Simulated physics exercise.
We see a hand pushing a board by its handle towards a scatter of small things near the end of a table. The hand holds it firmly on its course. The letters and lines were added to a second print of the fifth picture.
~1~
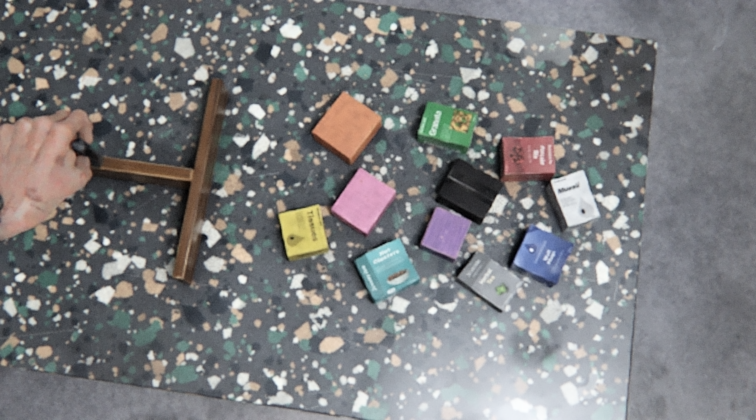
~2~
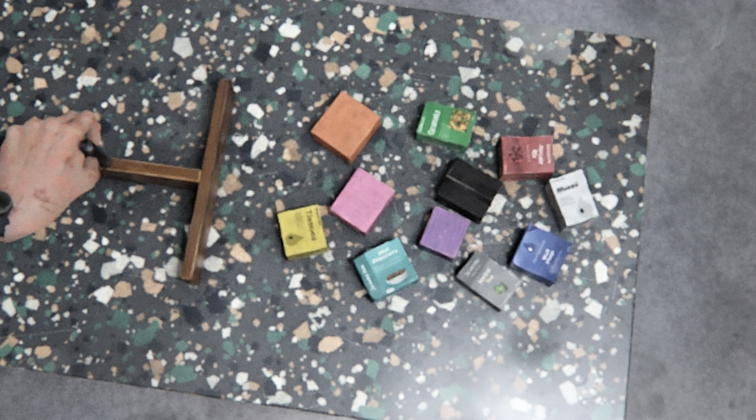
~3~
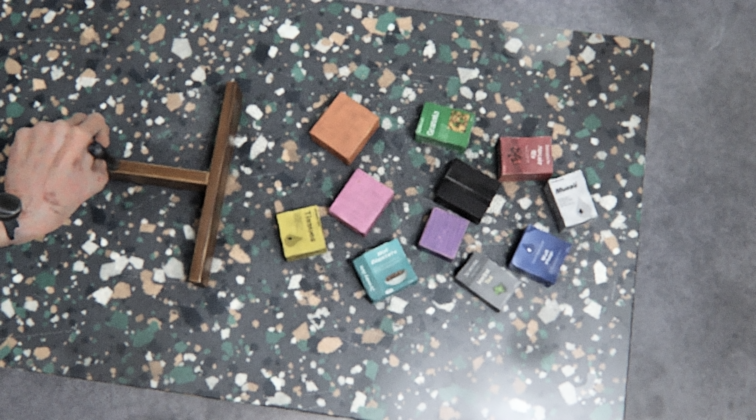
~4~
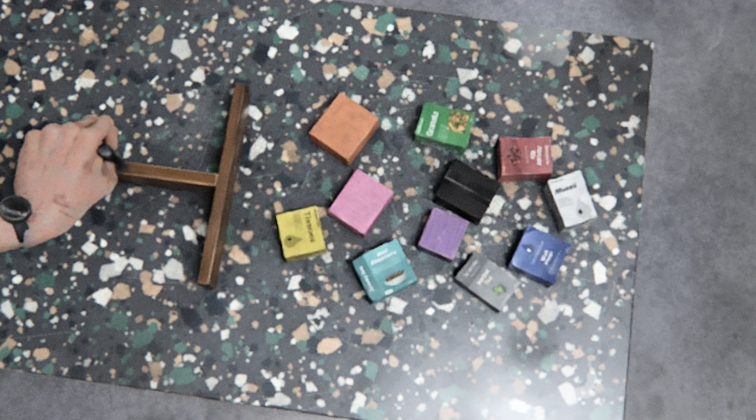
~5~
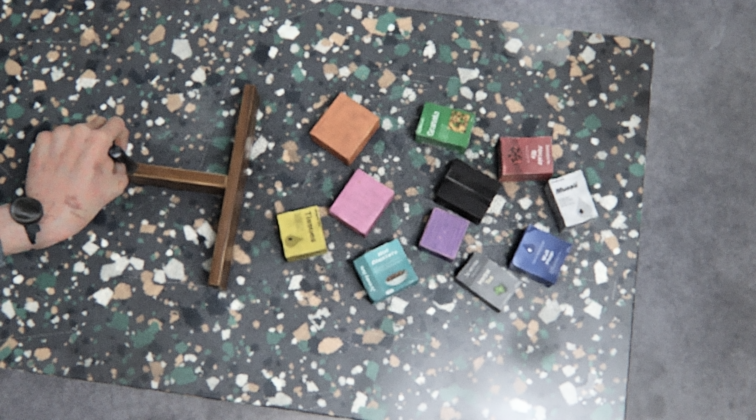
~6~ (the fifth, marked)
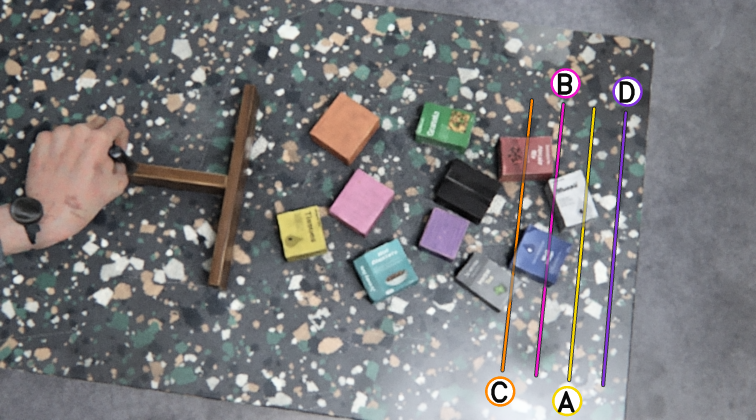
A hand gripping the handle of a wooden T-shaped board slid it slowly to the right across a speckled table, closing some of the gap to a scatter of small colourful boxes, which stayed still.
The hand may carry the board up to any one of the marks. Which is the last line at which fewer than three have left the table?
It should halt at C.
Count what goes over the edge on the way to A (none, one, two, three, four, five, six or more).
By then, six or more.
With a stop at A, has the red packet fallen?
By then, yes.
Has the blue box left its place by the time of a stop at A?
By then, yes.
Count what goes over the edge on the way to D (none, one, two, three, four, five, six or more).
Six or more.
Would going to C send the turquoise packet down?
No.
On the marked copy, A at (582, 239); B at (550, 235); C at (518, 231); D at (615, 244).
Following C. Soon after the start, board (335, 196); turquoise packet (409, 278); orange block (378, 131).
Later, board (437, 210); white packet (584, 210); blue box (574, 267).
In the end, board (518, 221); red packet over the edge; white packet (640, 220); one fallen.
As for the rest, A drops six; B drops three; D drops seven.
